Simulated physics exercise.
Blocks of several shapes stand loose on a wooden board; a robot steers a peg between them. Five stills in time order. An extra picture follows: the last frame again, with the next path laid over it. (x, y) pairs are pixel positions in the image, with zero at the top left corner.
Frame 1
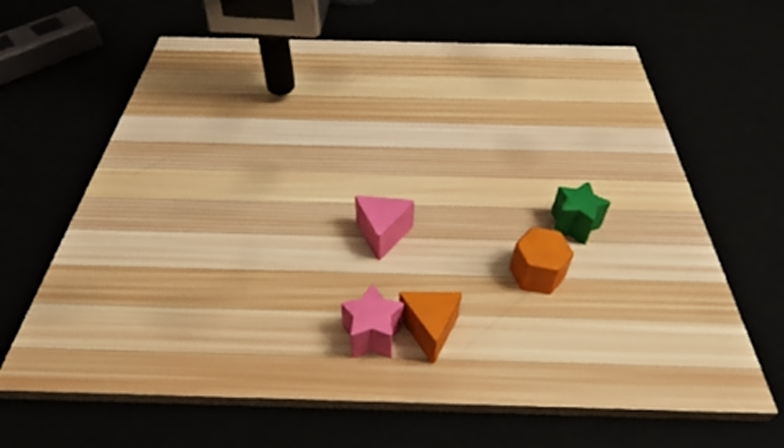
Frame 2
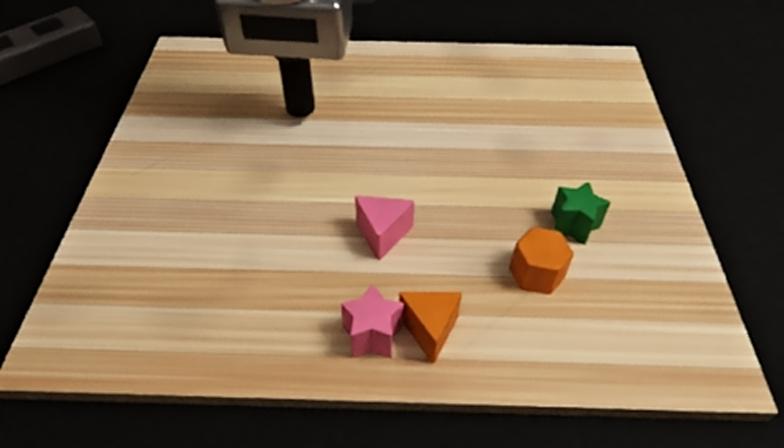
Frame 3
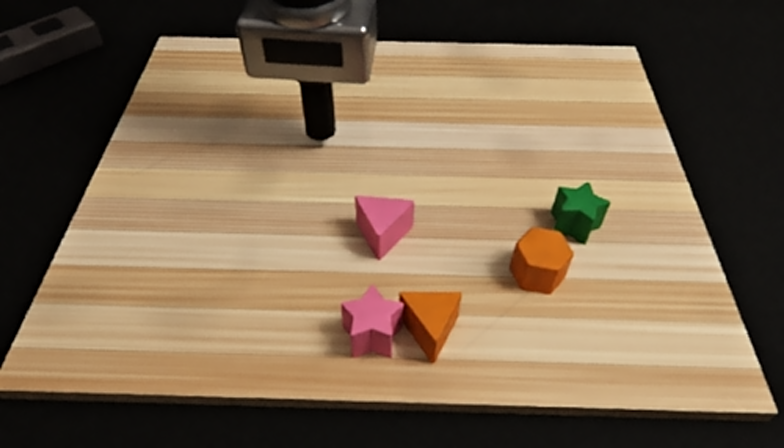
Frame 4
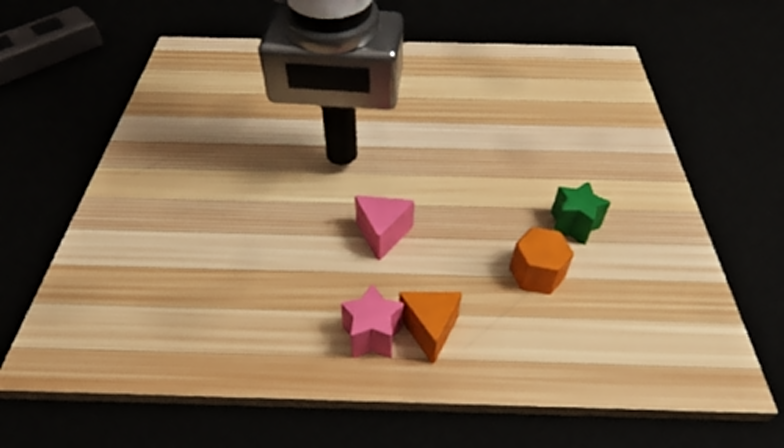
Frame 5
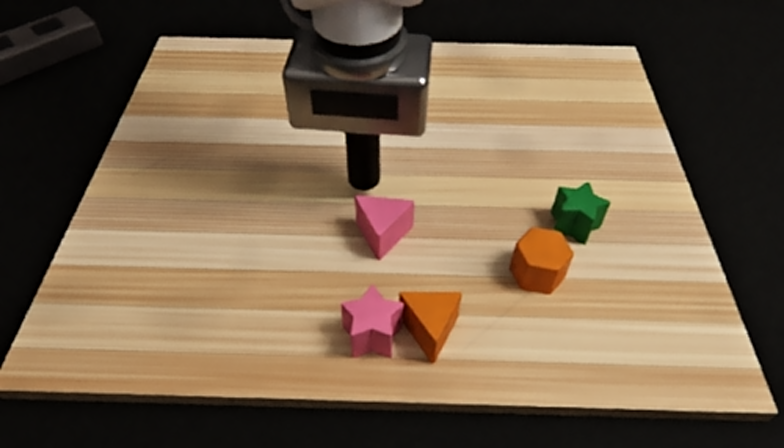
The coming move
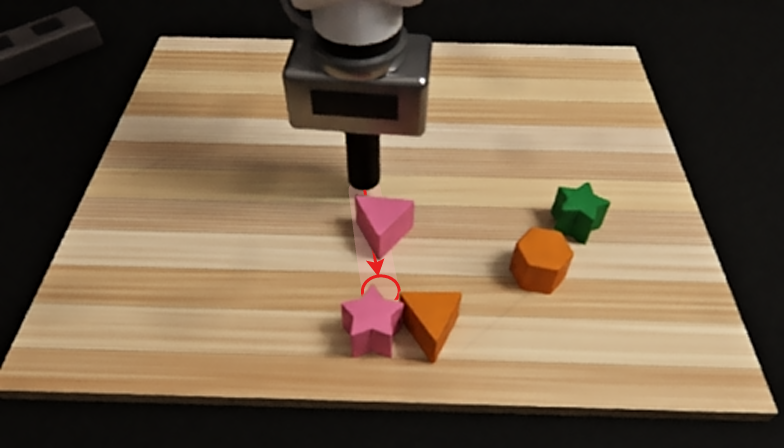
A robot peg moving diagonally down and right across a wooden board towards a pink triangular block, all five blocks staying still.
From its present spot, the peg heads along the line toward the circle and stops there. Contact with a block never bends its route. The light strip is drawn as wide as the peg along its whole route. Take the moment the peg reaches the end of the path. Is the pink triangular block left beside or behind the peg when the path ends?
Yes, that is how it ends up.
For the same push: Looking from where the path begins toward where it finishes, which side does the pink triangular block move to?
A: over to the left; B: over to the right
That would be A.
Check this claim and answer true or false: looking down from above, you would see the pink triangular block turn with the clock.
That is false.
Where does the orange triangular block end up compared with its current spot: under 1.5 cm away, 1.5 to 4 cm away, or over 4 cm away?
It goes under 1.5 cm.
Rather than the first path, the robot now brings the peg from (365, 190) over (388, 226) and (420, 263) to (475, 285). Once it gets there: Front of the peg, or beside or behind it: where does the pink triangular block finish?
Final position: To the side or behind.
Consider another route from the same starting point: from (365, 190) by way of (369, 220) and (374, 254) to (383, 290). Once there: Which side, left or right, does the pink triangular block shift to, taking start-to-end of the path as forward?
Sideways, to the left.
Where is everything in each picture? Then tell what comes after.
In the first picture, peg's lower end at (281, 87); pink star at (372, 311); pink triangular block at (383, 210); orange triangular block at (432, 307).
In the second picture, peg at (301, 109); blocks still.
In the third picture, peg at (321, 131); blocks still.
In the fourth picture, peg at (342, 155); blocks still.
In the fifth picture, peg at (364, 179); pink star at (372, 311); pink triangular block at (383, 210); orange triangular block at (432, 307).
Drawn move, in a line from (365, 190) to (381, 291).
The first path, step by step. One third of the way, peg at (369, 210); pink triangular block at (386, 218), turned 25° anticlockwise.
Two thirds of the way, peg at (374, 245); pink triangular block at (404, 247), turned 70° anticlockwise.
At the end, peg at (381, 281); pink star still; pink triangular block at (419, 262), turned 95° anticlockwise; orange triangular block still.
